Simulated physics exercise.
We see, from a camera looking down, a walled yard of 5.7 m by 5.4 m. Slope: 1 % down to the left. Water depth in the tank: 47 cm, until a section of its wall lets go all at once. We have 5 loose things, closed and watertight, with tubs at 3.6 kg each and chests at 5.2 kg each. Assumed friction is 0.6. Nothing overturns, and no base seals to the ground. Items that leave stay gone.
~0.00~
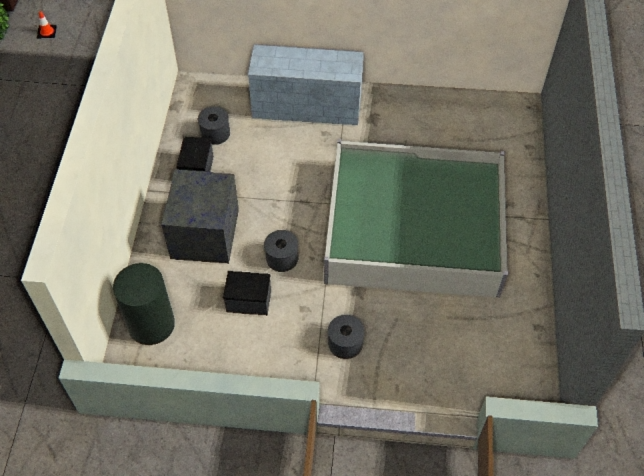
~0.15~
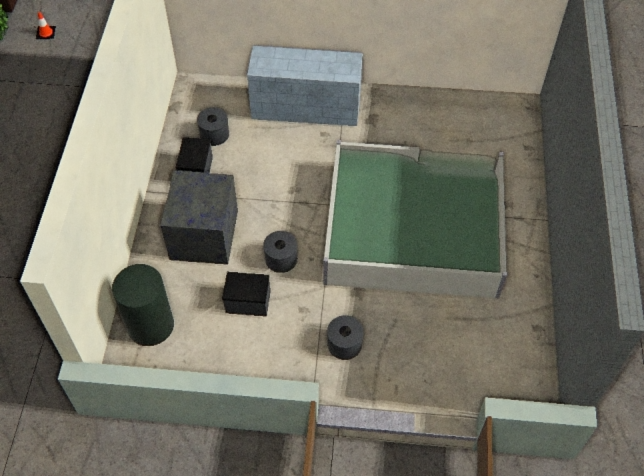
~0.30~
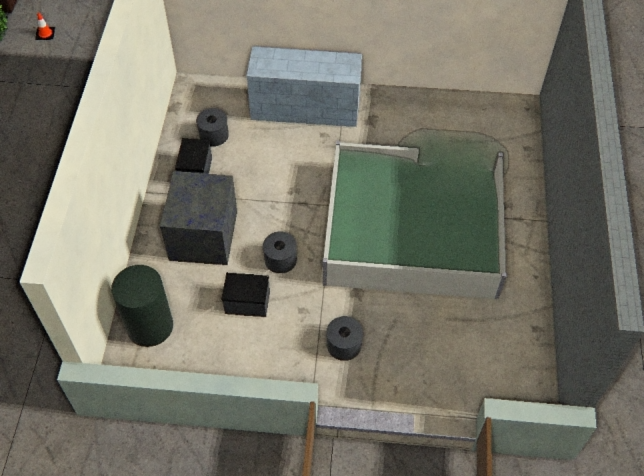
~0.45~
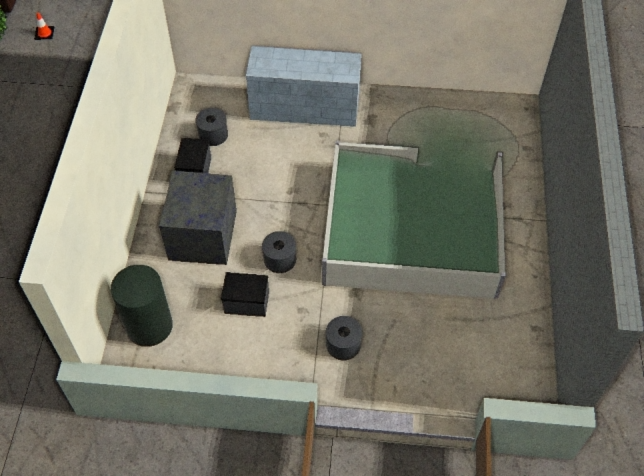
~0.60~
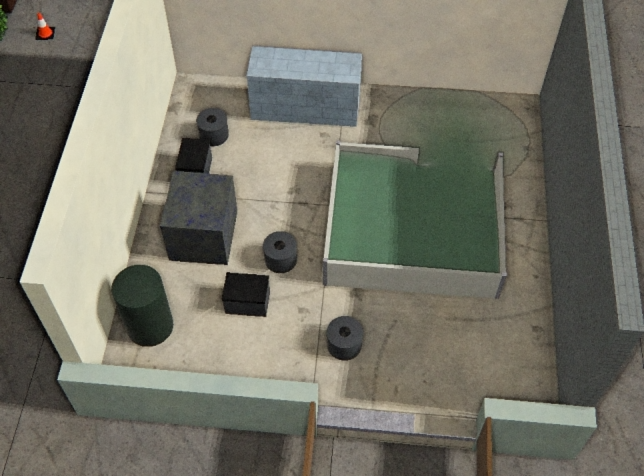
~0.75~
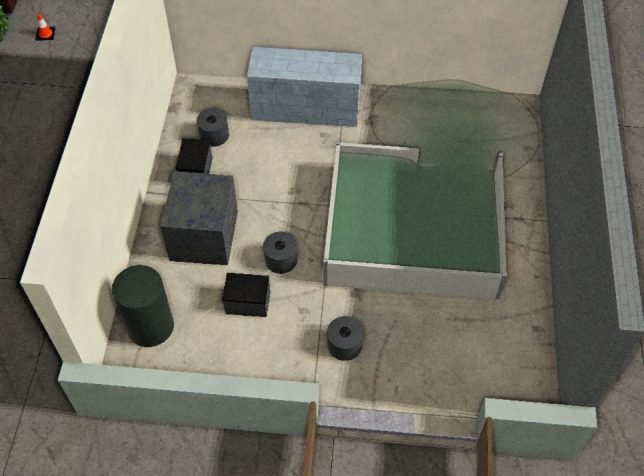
Green water leaves the tank through a gap in its back wall and spreads out.
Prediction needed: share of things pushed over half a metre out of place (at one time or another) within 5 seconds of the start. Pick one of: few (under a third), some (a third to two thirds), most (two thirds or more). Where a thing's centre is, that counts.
Few.
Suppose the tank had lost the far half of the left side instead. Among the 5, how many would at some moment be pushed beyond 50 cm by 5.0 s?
That would give 3.
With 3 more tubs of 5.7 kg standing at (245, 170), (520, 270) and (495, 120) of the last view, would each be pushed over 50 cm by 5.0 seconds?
Order as listed: Inside half a metre / beyond half a metre / beyond half a metre.
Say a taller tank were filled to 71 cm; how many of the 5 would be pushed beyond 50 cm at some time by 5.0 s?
Count: 1.
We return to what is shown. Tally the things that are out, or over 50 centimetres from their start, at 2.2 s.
0.
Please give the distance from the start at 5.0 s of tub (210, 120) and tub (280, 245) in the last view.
Net shifts, in order: 10 cm and 0 cm.
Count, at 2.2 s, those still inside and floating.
Just then, the number is 0.
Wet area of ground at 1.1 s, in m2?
8.0 m2.
After 1.1 s 0 of 5 are over 50 cm from their spots; 0 afloat.
After 2.2 s 0 of 5 are over 50 cm from their spots; 0 afloat.
After 3.5 s 0 of 5 are over 50 cm from their spots; 0 afloat.
After 5.0 s 0 of 5 are over 50 cm from their spots, and 0 have been at some point; 2 afloat.
